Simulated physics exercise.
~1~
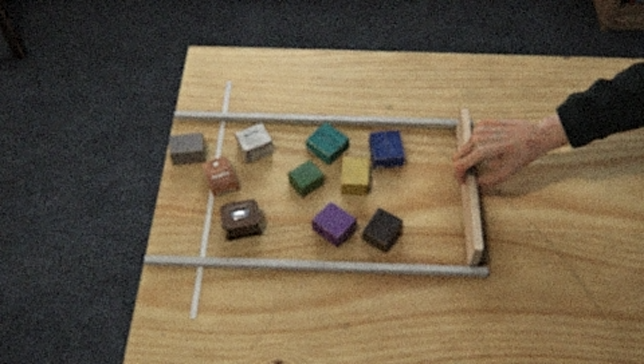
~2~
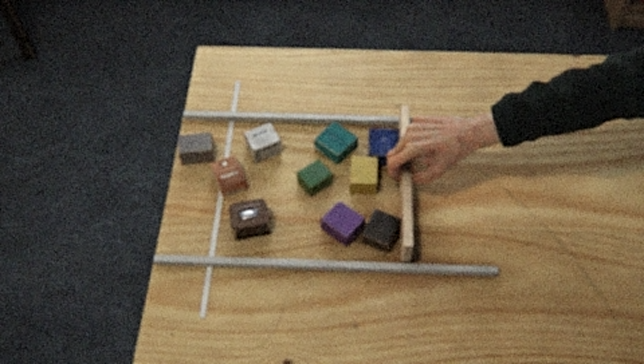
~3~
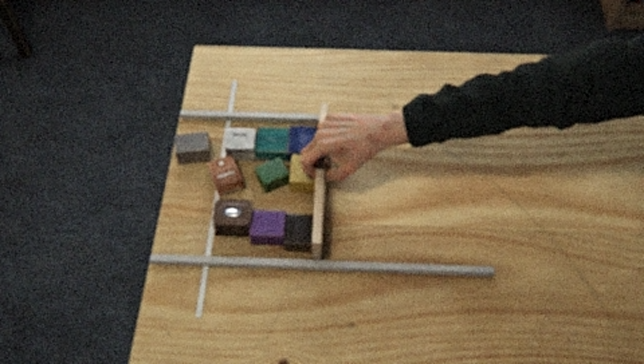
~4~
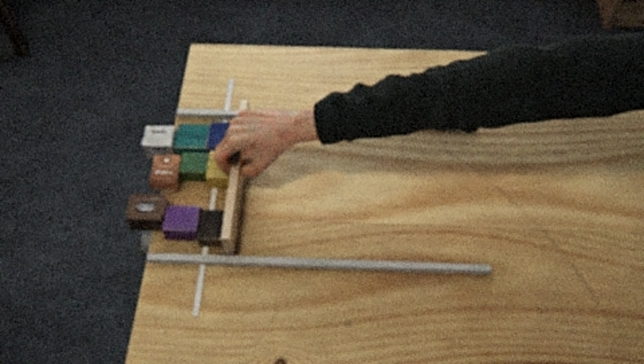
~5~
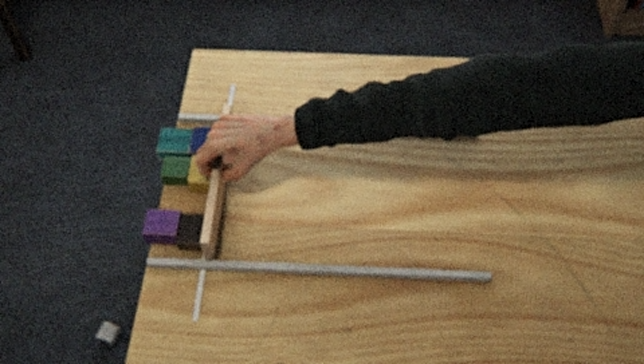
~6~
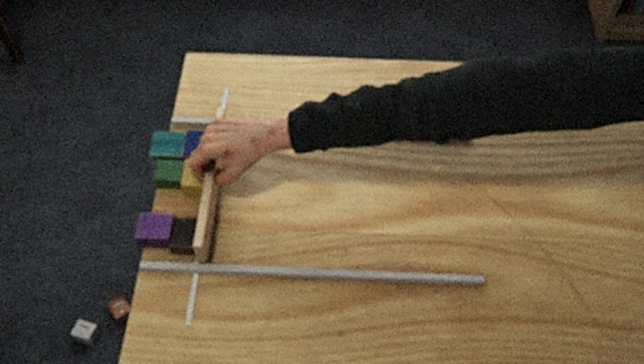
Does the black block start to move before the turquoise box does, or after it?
The black block starts to move first, as the board reaches it while the turquoise box is still in its place. The turquoise box is pushed left only later.
